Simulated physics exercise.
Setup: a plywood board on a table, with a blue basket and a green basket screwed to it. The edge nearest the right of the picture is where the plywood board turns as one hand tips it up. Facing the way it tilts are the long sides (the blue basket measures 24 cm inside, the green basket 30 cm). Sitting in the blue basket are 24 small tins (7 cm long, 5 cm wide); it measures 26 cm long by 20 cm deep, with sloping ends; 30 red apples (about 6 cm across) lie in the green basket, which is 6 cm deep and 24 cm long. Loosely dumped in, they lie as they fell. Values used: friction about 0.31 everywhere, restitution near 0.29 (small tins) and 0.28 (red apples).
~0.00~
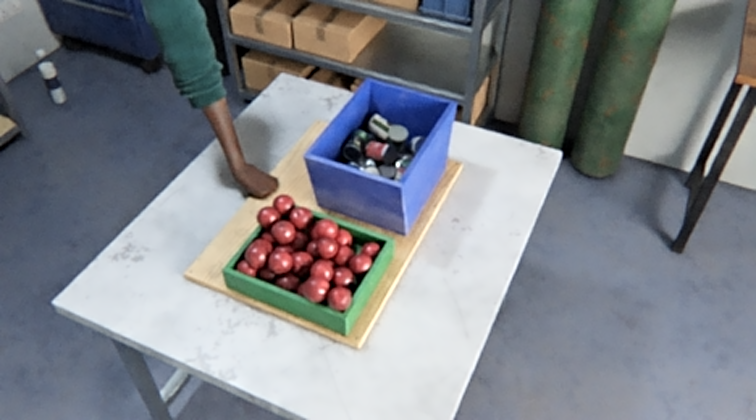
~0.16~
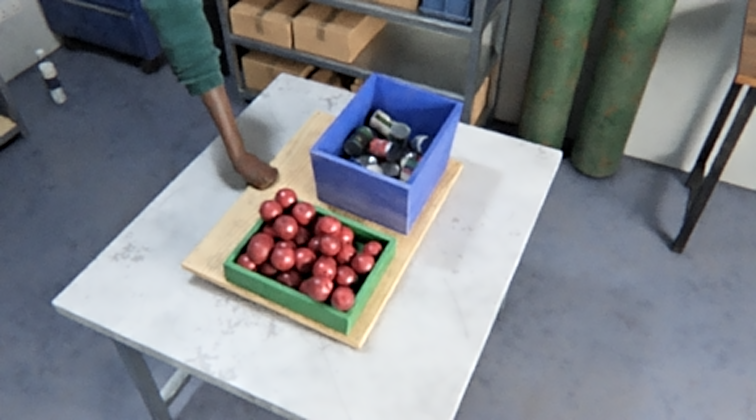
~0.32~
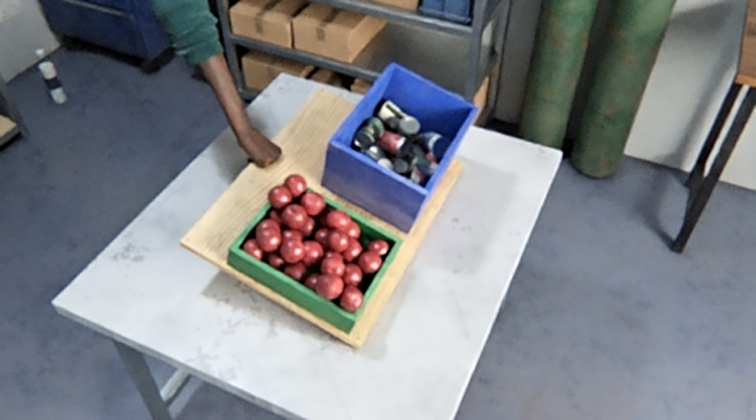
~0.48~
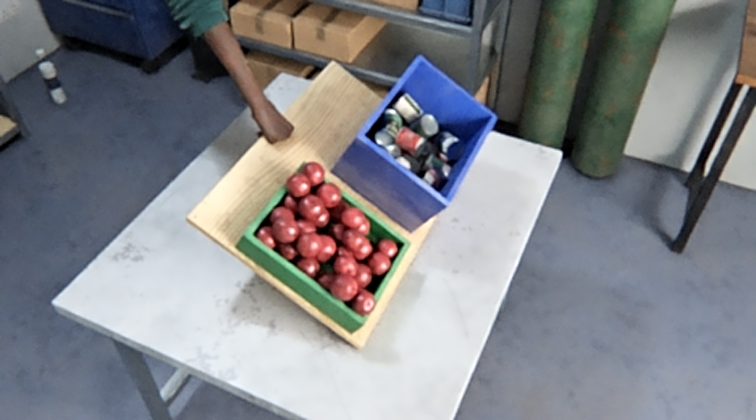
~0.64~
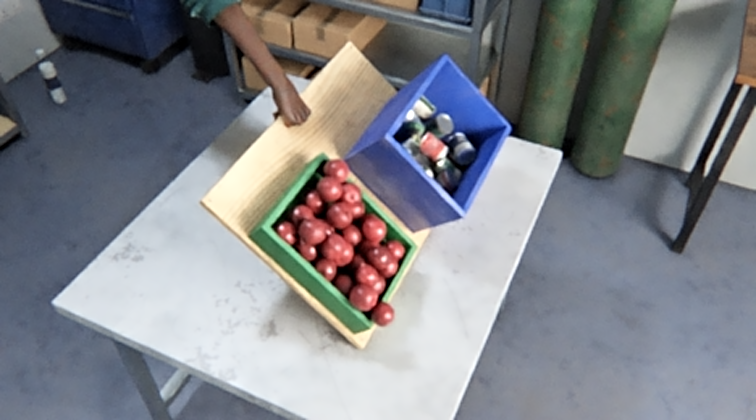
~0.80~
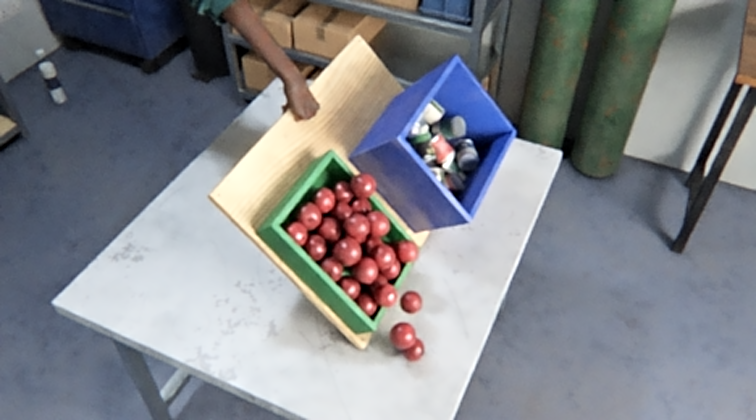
Red apples rolling out of a green basket as a hand tilts a plywood board, a blue basket of tins beside it.
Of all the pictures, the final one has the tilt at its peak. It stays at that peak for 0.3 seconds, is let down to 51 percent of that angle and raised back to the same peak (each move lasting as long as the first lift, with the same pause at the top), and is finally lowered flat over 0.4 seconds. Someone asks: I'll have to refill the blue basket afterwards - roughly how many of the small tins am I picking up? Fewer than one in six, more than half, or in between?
You'll be picking up fewer than one in six of them.
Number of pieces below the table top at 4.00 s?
Estimated number of pieces: About 10.
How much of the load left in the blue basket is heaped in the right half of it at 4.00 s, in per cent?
Share in that half: Roughly 50 percent.
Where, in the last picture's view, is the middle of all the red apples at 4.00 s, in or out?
Roughly (339, 281).
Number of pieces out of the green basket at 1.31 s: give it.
For the green basket, some 12.
After 1.31 s, tilt 41°; 0 of 24 out of the blue basket and 11 of 30 out of the green basket.
After 1.95 s, tilt 23°; 0 of 24 out of the blue basket and 11 of 30 out of the green basket.
After 2.85 s, tilt 45°; 0 of 24 out of the blue basket and 11 of 30 out of the green basket.
Outcome (at 4.00 s), 0 of 24 out of the blue basket and 11 of 30 out of the green basket. Asked share, 0 of 24, 0 per cent.
